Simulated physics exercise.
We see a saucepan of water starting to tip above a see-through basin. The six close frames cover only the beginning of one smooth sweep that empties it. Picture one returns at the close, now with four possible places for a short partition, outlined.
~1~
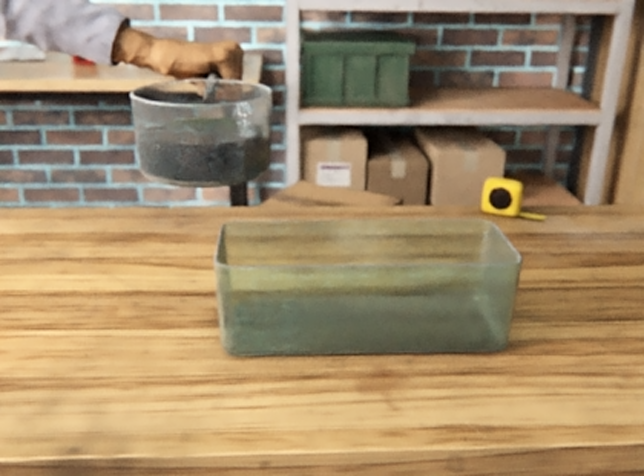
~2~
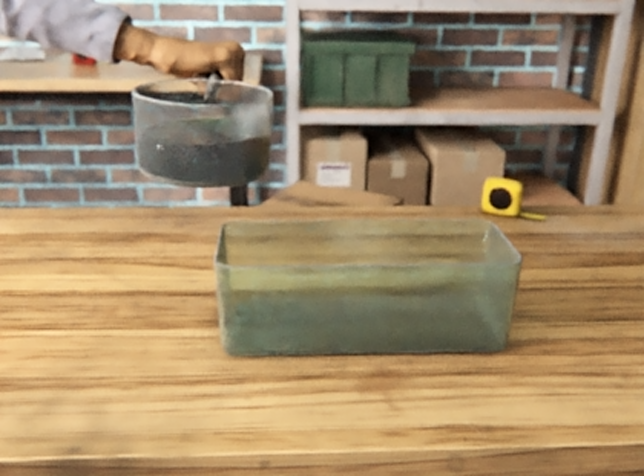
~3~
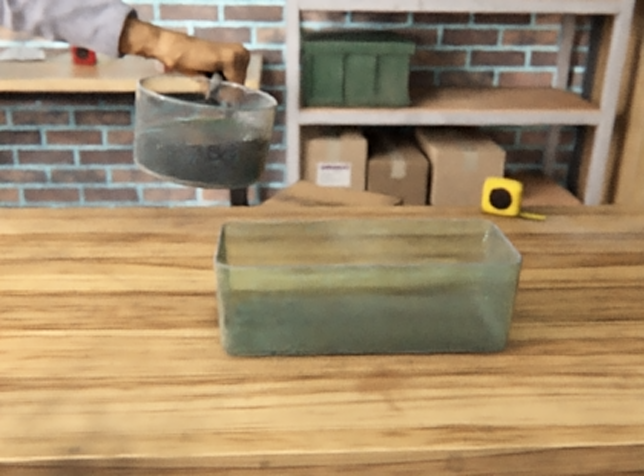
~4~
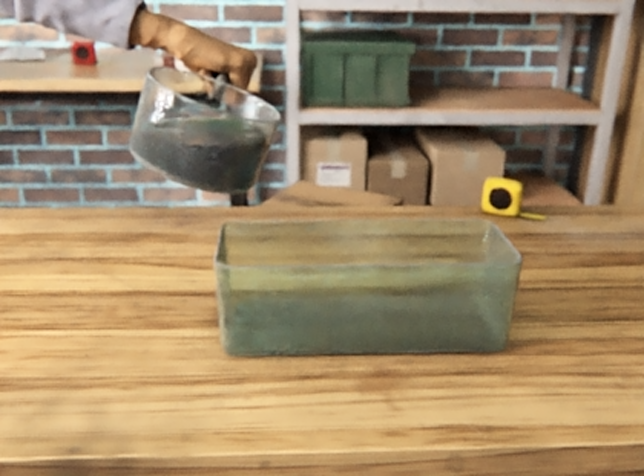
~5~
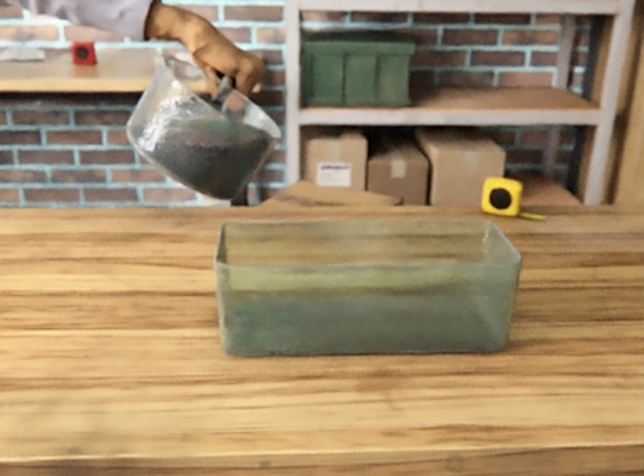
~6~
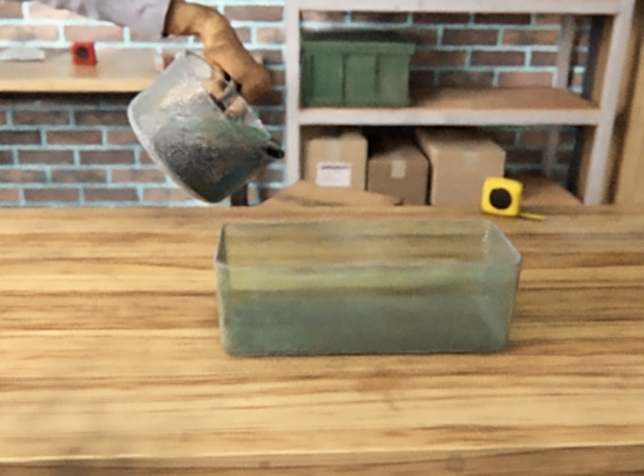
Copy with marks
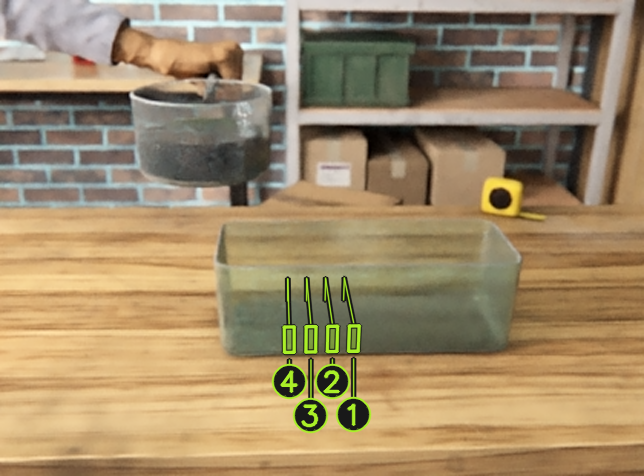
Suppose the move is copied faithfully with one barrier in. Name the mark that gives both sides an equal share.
Slot 3.
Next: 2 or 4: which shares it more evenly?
That would be 4.
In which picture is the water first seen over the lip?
Picture 6.
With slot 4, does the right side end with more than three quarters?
No.
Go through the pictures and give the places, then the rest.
In the first picture, upright, lip at (269, 91); basin from (221, 351) to (506, 346); nothing has left yet.
In the second picture, tipped about 2°, lip at (270, 94); nothing has left yet.
In the third picture, tipped about 9°, lip at (274, 102); nothing has left yet.
In the fourth picture, tipped about 20°, lip at (279, 116); nothing has left yet.
In the fifth picture, tipped about 34°, lip at (280, 134); nothing has left yet.
In the sixth picture, tipped about 50°, lip at (276, 154); water is over the lip, down to (281, 155).
In lime, 1 at (353, 358); 2 at (332, 359); 3 at (310, 359); 4 at (289, 359).
For slot 1, about 75 % ends left of the wall and 20 % right of it; 5 % is lost outside.
For slot 2, about 73 % ends left of the wall and 24 % right of it; 3 % is lost outside.
For slot 3, about 51 % ends left of the wall and 47 % right of it.
For slot 4, about 36 % ends left of the wall and 63 % right of it.
